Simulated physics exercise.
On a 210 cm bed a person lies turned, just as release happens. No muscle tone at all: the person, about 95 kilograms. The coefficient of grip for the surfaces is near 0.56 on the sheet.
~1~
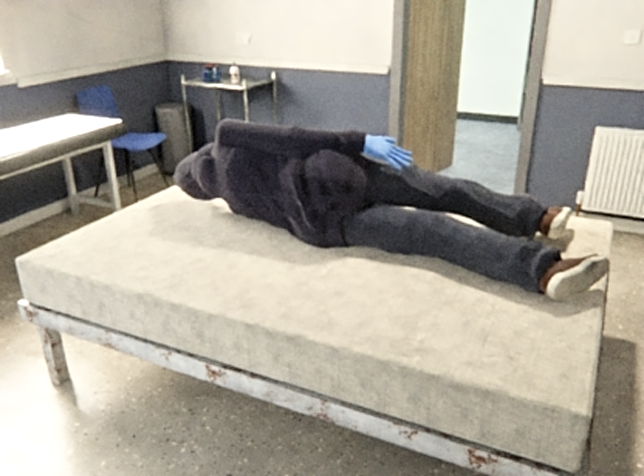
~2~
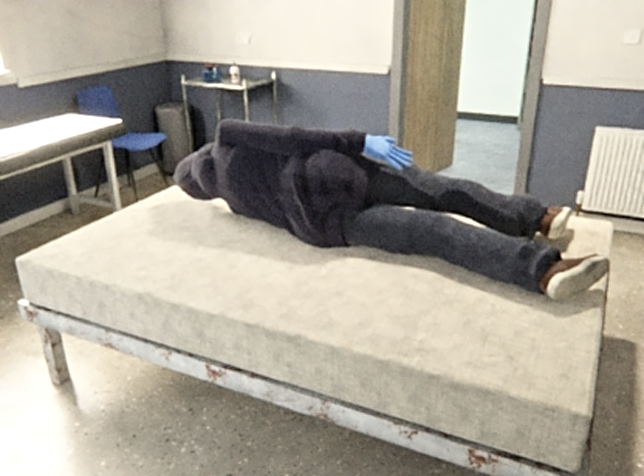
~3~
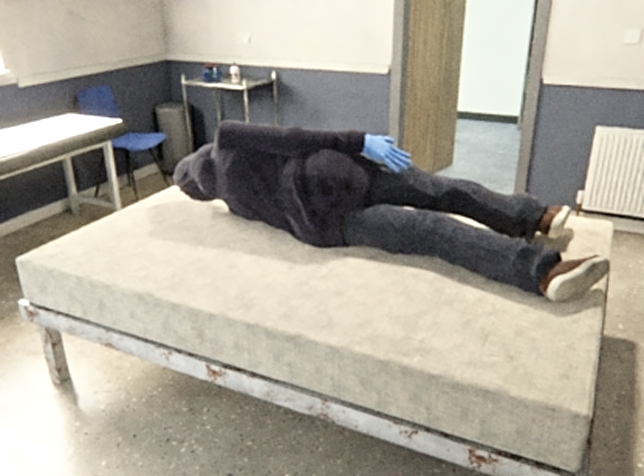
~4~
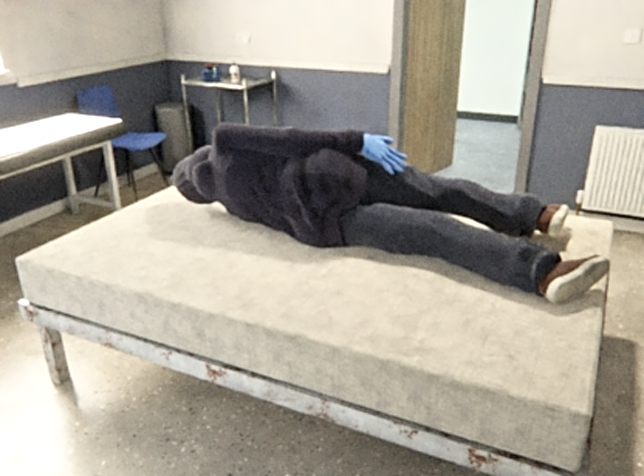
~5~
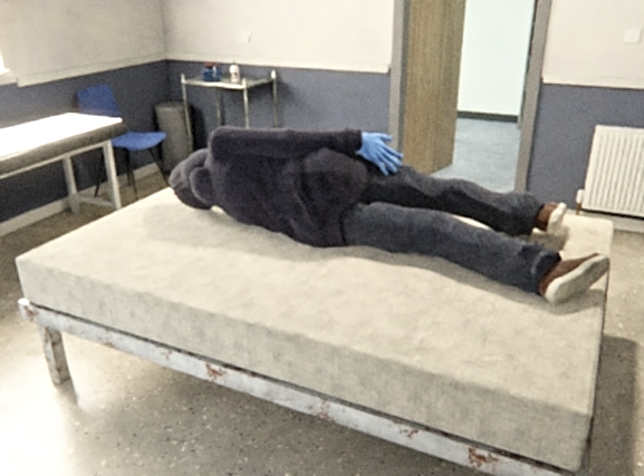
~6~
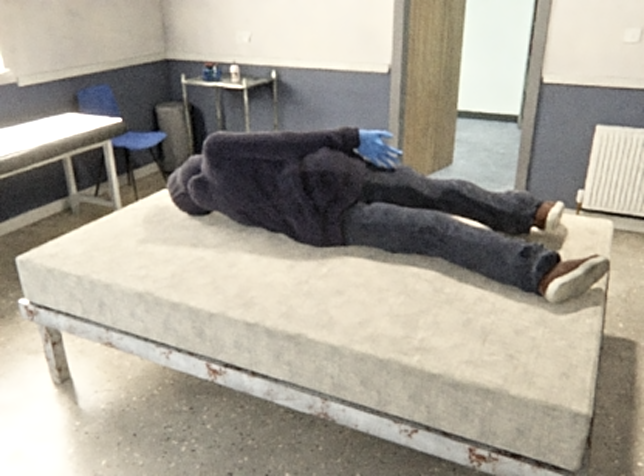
A person in dark clothes lying on a bed rolls slightly, one blue-gloved hand shifting left.
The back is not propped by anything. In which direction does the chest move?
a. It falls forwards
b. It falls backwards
b, it falls backwards.
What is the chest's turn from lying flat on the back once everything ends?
Turned some 20°.
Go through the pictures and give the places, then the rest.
In the first picture, chest (240, 172); turn of the shoulders 75°.
In the second picture, chest (240, 172); turn of the shoulders 70°.
In the third picture, chest (239, 173); turn of the shoulders 70°.
In the fourth picture, chest (237, 176); turn of the shoulders 70°.
In the fifth picture, chest (235, 179); turn of the shoulders 65°.
In the sixth picture, chest (232, 183); turn of the shoulders 60°.
Then, 0.25 s after the last picture the chest is turned 45° from lying flat on the back, near (227, 192) in the last picture's view.
Then, 0.65 s after the last picture the chest is turned 20° from lying flat on the back, near (222, 202) in the last picture's view.
Then, 1.25 s after the last picture the chest is turned 20° from lying flat on the back, near (222, 204) in the last picture's view.
When all is still, chest sinks back.
